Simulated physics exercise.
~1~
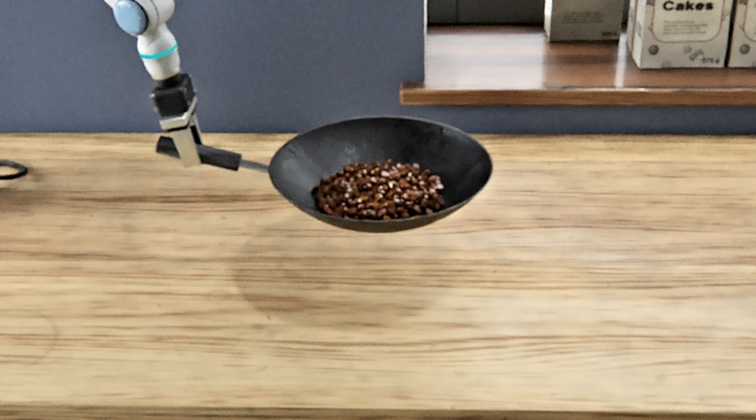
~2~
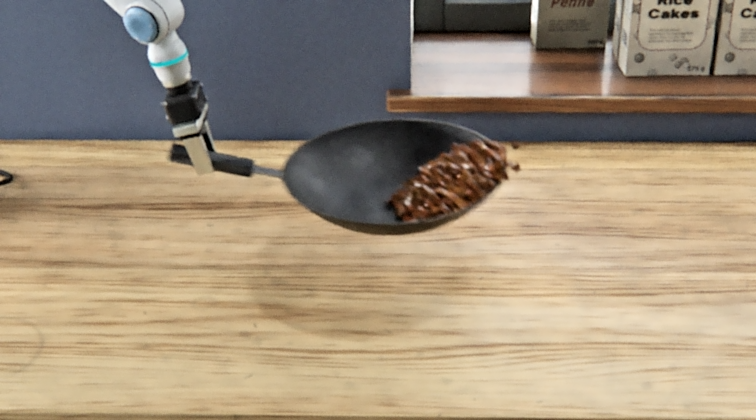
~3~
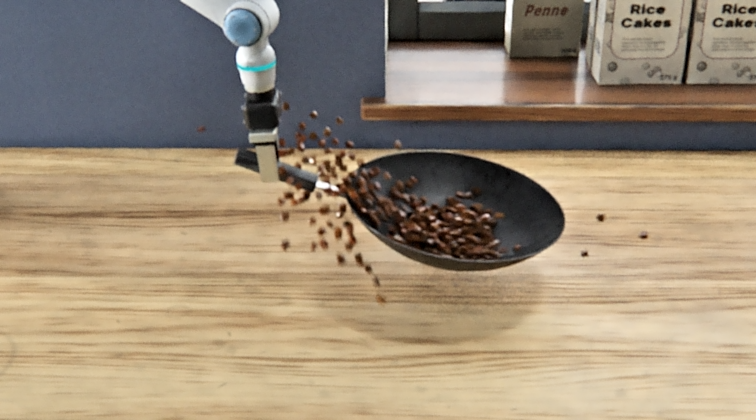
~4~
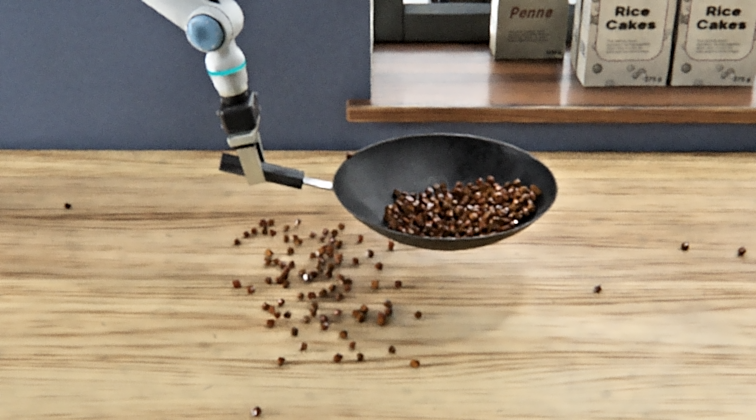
A robot arm jerks a black wok, spilling many brown pellets onto the wooden table.
